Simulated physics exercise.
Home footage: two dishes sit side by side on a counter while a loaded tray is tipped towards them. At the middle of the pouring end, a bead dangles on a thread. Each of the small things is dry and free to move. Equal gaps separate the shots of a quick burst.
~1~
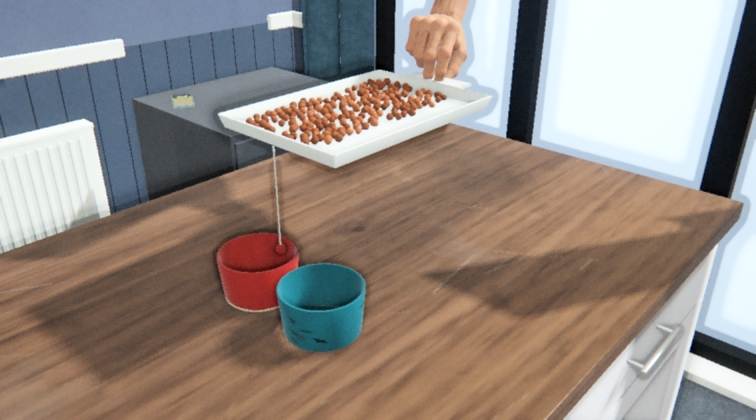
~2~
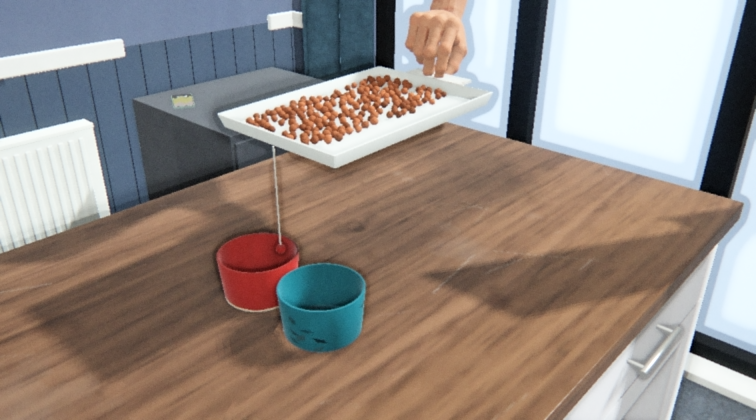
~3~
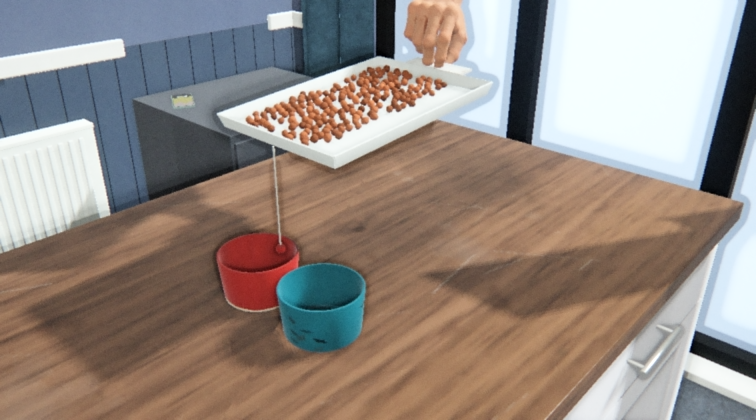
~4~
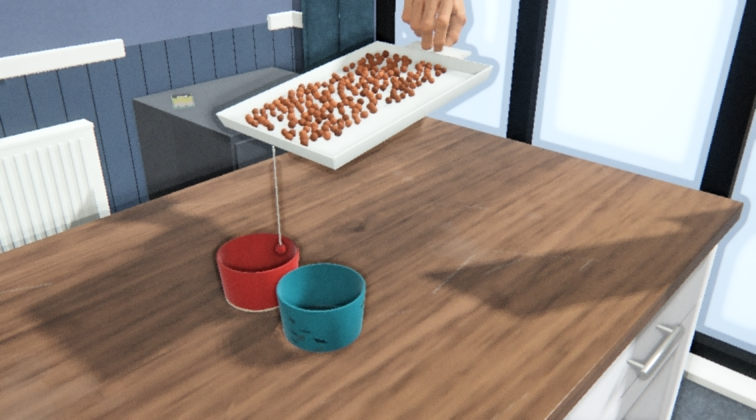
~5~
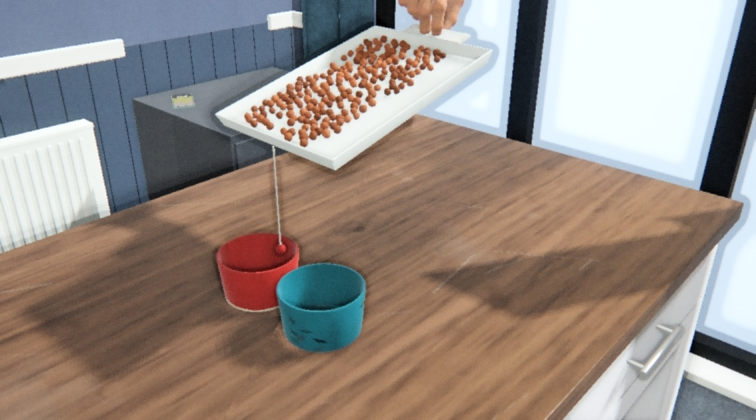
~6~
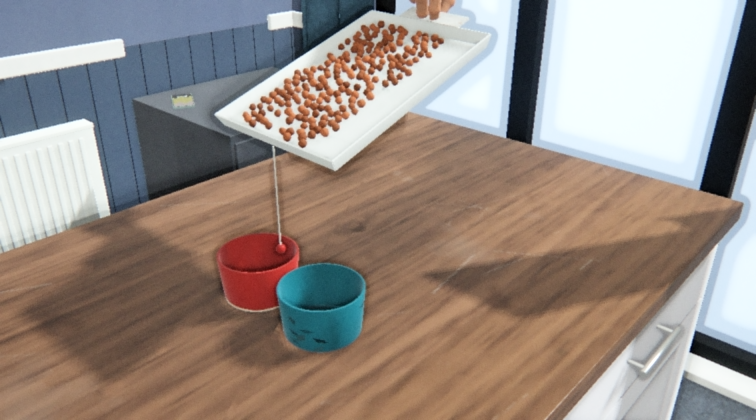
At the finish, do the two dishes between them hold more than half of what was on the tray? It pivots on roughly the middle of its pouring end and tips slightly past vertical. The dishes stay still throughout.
No.
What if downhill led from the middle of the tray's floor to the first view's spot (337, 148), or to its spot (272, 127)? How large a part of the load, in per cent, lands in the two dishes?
The first try would leave around 70 per cent there, the second around 40 per cent.
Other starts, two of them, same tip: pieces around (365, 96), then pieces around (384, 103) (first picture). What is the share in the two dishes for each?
The first start gives 30 percent and the second 30 percent.
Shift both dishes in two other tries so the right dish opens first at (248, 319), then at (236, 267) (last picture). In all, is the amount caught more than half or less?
Result - try one, below the halfway mark; try two, below the halfway mark.
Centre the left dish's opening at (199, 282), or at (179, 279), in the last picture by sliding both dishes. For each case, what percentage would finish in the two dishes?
The first try gives 50 per cent, the second 30 per cent.
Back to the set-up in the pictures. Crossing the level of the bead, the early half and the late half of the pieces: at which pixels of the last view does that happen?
First near (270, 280), later near (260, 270).
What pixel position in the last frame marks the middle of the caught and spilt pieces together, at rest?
Last view, resting centre - approx. (263, 343).
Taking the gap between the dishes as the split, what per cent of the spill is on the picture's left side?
Some 90 %.
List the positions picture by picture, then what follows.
In the first frame, corners of the pouring end at (224, 114) and (335, 153), level; middle of the load at (356, 108), clay pellets; left dish at (227, 285); right dish at (290, 323); bead on its thread at (281, 249).
In the second frame, corners of the pouring end at (224, 114) and (335, 153), level; middle of the load at (356, 106).
In the third frame, corners of the pouring end at (223, 113) and (334, 154), tipped barely, level across its low end; middle of the load at (356, 101).
In the fourth frame, corners of the pouring end at (222, 113) and (333, 155), tipped a little, level across its low end; middle of the load at (355, 92).
In the fifth frame, corners of the pouring end at (221, 113) and (333, 156), tipped a little, level across its low end; middle of the load at (353, 84).
In the sixth frame, corners of the pouring end at (220, 113) and (332, 157), tipped clearly, level across its low end; middle of the load at (351, 76); left dish at (227, 285); right dish at (290, 323).
Soon, tray tipped steeply; nearly all on the tray; a stray few in the air.
A while on, tray tipped right over; about half on the tray; a small part in the right dish; a stray few in the left dish; a small part outside both; about a quarter in the air.
Towards the end, tray tipped past a quarter turn; about a quarter in the right dish; a small part in the left dish; about two thirds outside both.
Finally, tray tipped past a quarter turn; about a quarter in the right dish; a small part in the left dish; about two thirds outside both.
